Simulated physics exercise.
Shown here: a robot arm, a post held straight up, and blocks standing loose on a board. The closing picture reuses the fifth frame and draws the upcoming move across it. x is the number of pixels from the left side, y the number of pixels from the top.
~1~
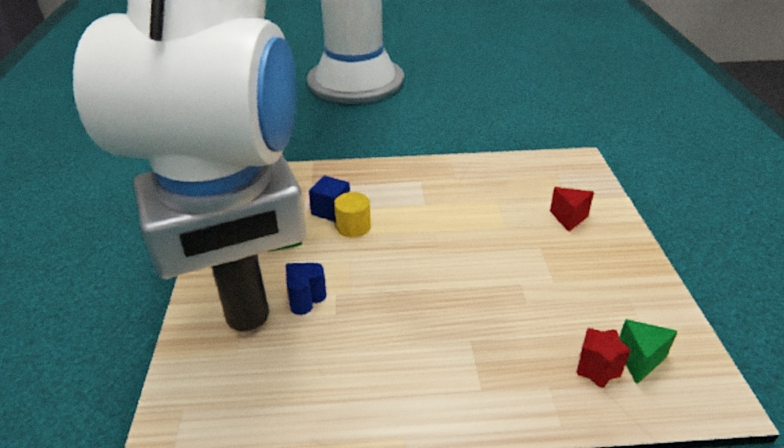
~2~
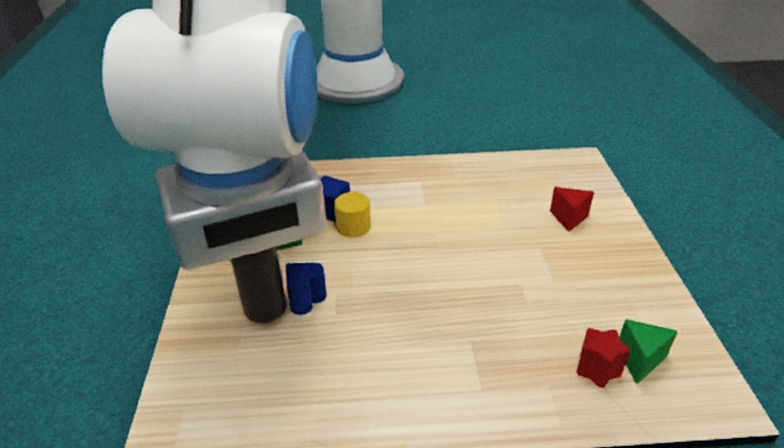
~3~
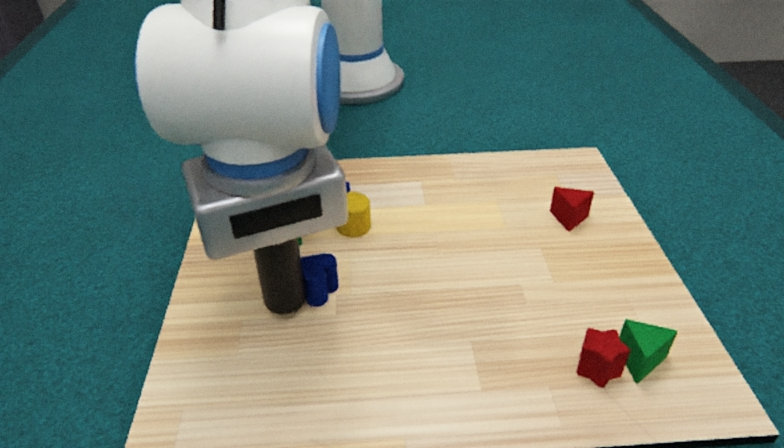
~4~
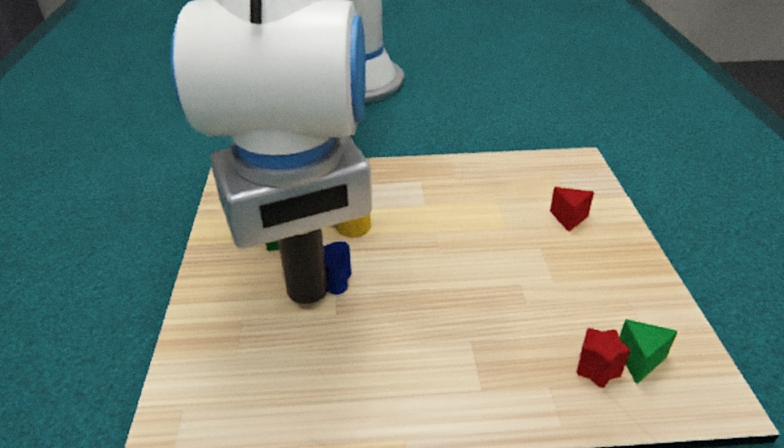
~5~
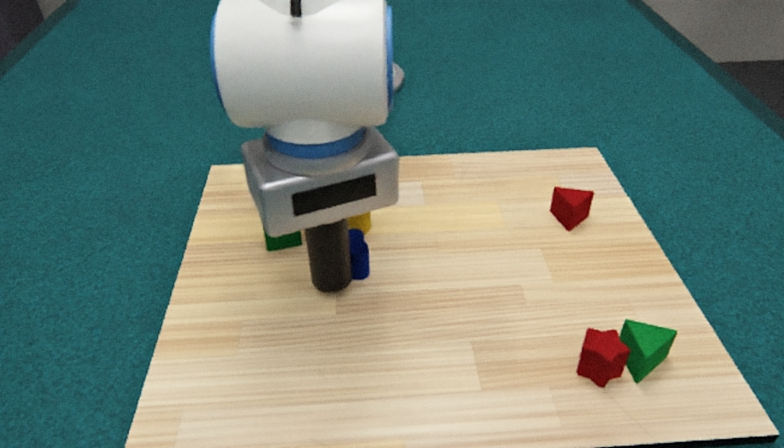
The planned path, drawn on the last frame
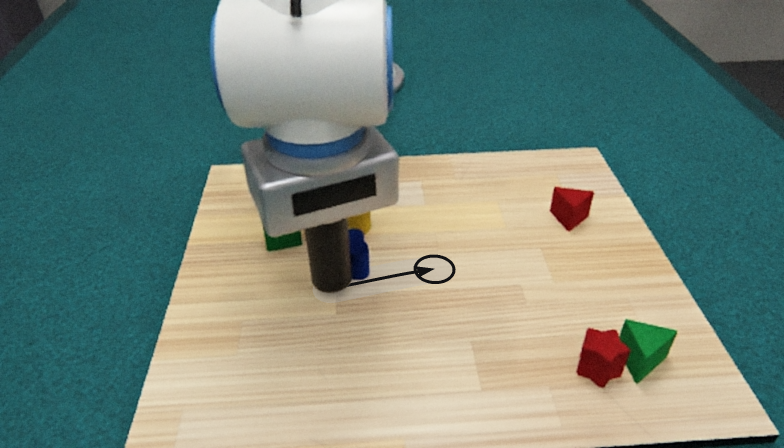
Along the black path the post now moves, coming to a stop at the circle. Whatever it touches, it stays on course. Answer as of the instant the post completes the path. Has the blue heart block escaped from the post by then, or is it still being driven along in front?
Gone from the front.
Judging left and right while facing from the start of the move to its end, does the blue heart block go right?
The answer is no.
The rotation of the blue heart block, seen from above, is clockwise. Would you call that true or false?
False - the claim does not hold.
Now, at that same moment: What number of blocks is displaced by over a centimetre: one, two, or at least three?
Most likely one.
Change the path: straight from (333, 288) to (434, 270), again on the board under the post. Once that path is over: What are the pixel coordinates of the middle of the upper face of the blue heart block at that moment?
The blue heart block ends near (369, 232).
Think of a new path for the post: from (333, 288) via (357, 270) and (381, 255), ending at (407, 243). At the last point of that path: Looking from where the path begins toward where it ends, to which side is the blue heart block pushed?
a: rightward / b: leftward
That would be b.
Path on the board, in a line from (333, 288) to (435, 269).
What follows on the original path. One third of the way, post at (369, 273); blue heart block at (371, 231), turned 35° anticlockwise.
Two thirds of the way, post at (401, 266); blue heart block at (372, 230), turned 40° anticlockwise.
At the end, post at (435, 261); blue heart block at (372, 230), turned 40° anticlockwise; yellow round block in place.
